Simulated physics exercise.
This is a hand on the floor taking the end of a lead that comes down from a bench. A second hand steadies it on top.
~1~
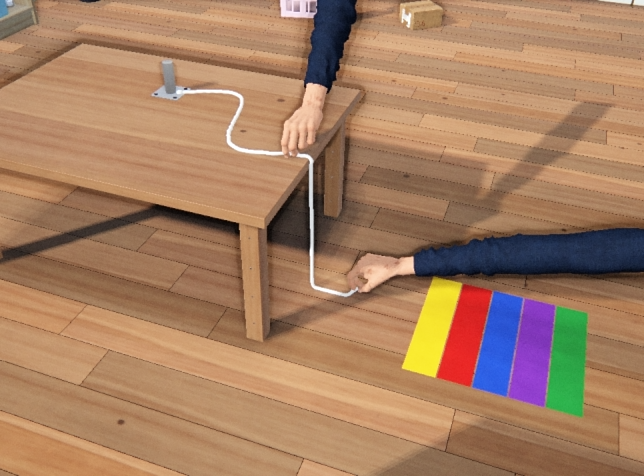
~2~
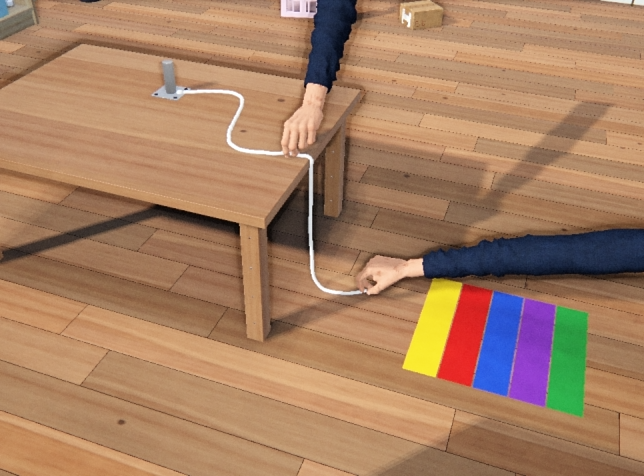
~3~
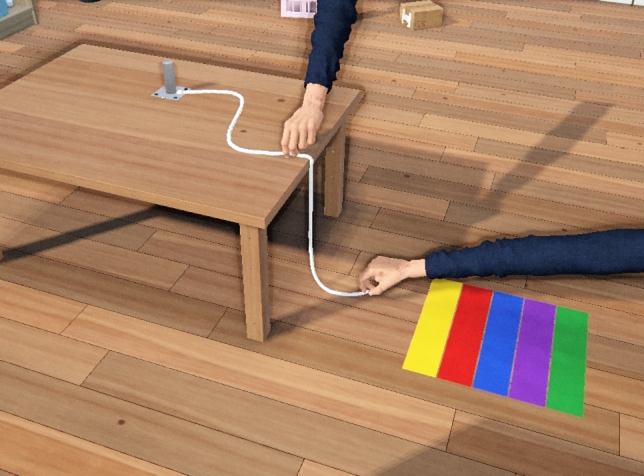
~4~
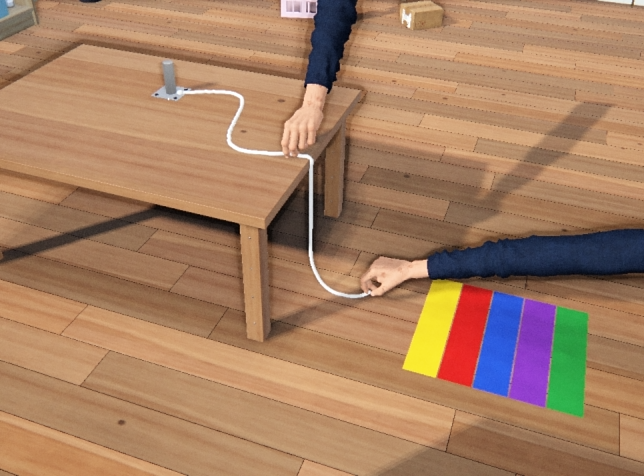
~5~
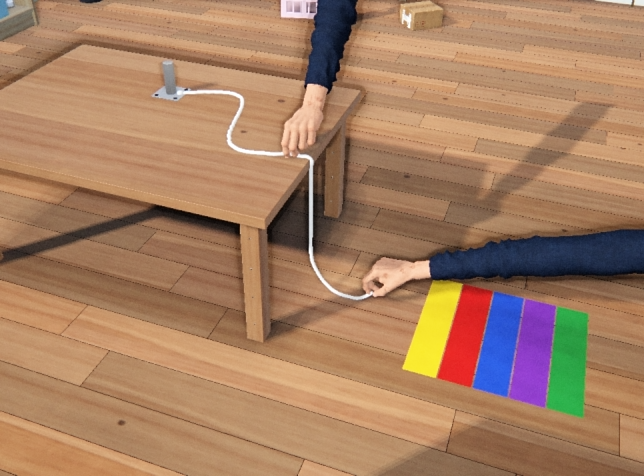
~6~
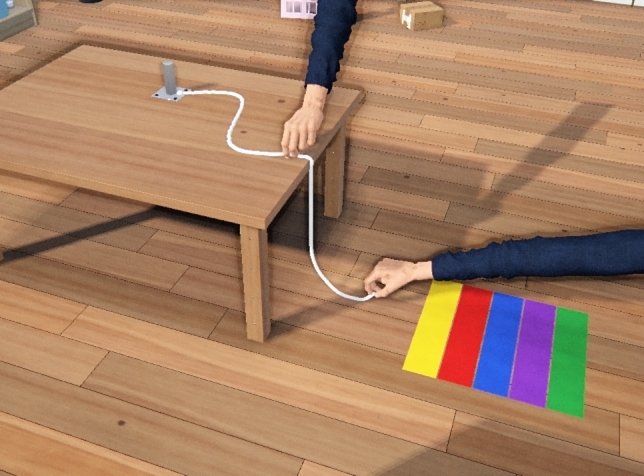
Hand near the floor drawing the end of a white cord slightly right, while another hand rests on the wooden table.
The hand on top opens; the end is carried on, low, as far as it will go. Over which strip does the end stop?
The end stops over the purple strip.
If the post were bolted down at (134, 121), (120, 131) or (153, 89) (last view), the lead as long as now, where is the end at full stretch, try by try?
The places are (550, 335), (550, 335) and (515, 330).
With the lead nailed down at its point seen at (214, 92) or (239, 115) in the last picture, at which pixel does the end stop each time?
The places are (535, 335) and (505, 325).
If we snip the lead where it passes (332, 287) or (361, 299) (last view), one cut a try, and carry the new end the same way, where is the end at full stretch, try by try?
In that order: (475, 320) and (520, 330).
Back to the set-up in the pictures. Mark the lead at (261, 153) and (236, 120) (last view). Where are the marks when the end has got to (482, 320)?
They go to (328, 170) and to (270, 127).
A little later, end near (482, 320); over red.
Next, end near (523, 330); over purple.
When it is tight, end near (546, 336); over purple. It gets as far as the purple strip.
